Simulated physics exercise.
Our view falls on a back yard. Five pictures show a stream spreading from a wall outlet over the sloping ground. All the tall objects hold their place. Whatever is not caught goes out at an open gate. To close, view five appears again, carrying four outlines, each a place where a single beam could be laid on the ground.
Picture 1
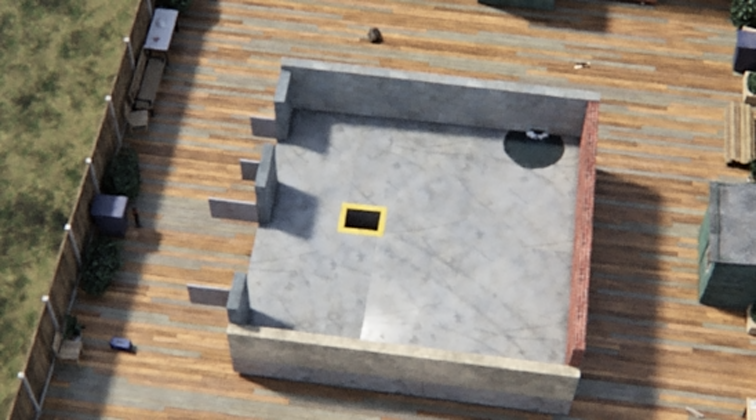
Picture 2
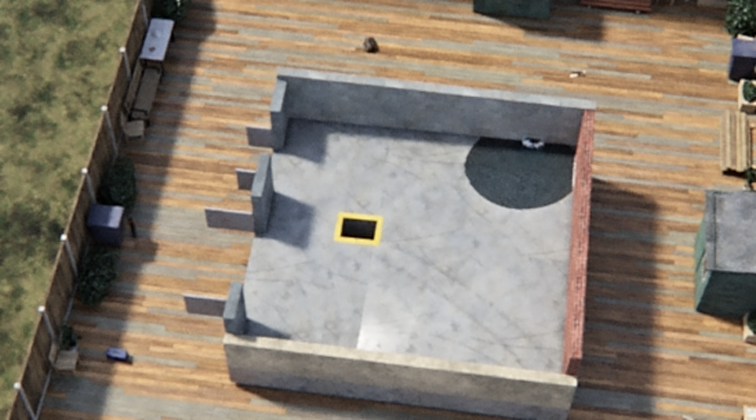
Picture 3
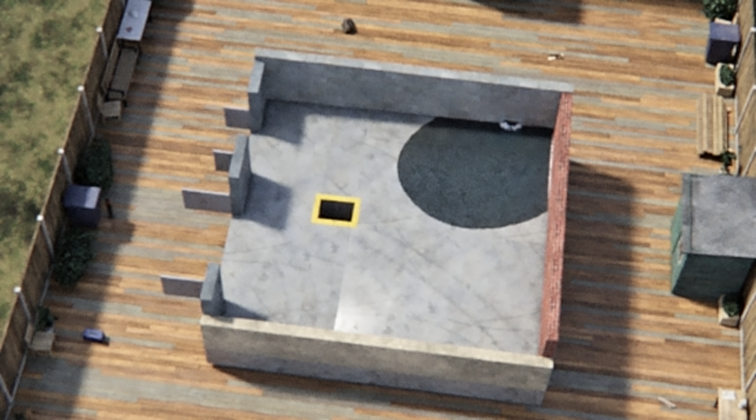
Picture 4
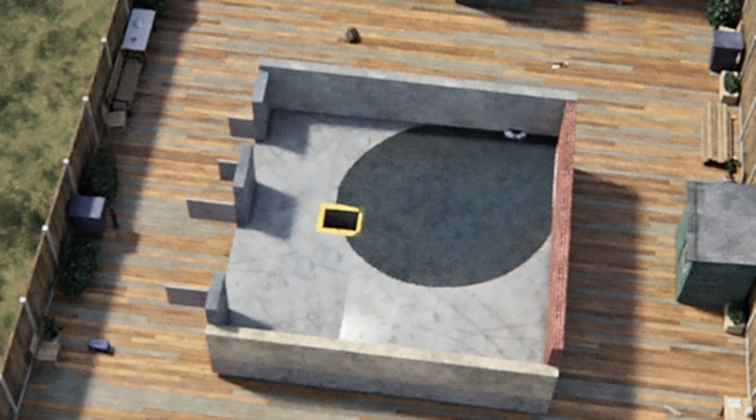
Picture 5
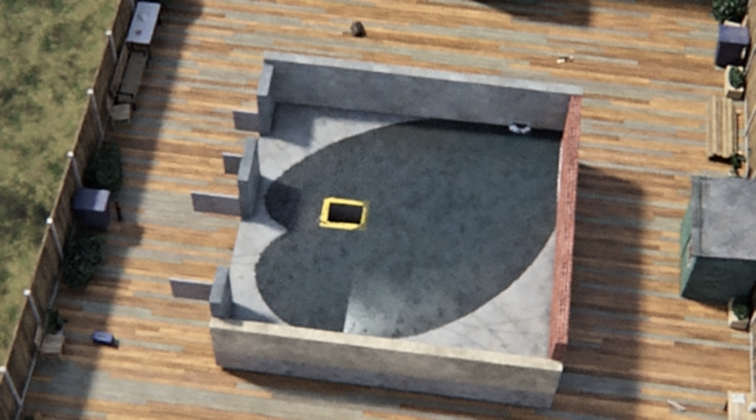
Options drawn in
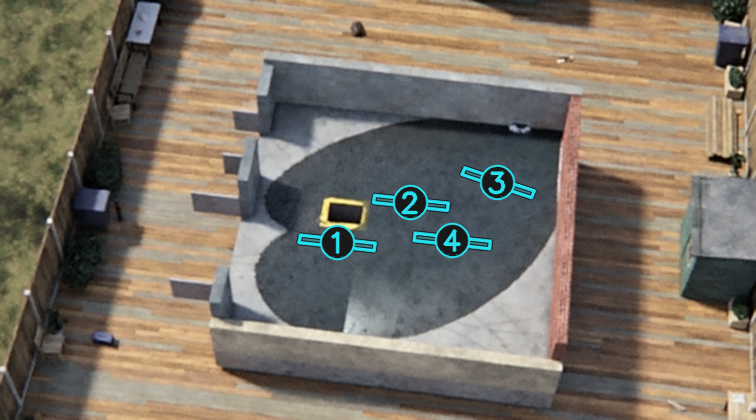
Dark water spreads from the upper right corner of a walled, pale-floored enclosure in a back yard, widening across the floor toward the left, reaching the yellow-framed drain and then surrounding it and touching the gaps in the left wall.
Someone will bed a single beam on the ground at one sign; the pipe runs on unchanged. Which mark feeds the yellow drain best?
Spot 4.
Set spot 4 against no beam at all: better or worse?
It is better.
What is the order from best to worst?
Best to worst: 4, 1, 3, 2.
In cyan, 1 from (299, 238) to (374, 247); 2 from (374, 198) to (447, 206); 3 from (463, 171) to (532, 194); 4 from (414, 236) to (489, 244).
With 1, about 27 % of the stream goes into the yellow drain, about 73 % out by the gates.
With 2, about 11 % of the stream goes into the yellow drain, about 89 % out by the gates.
With 3, about 16 % of the stream goes into the yellow drain, about 84 % out by the gates.
With 4, about 42 % of the stream goes into the yellow drain, about 58 % out by the gates.
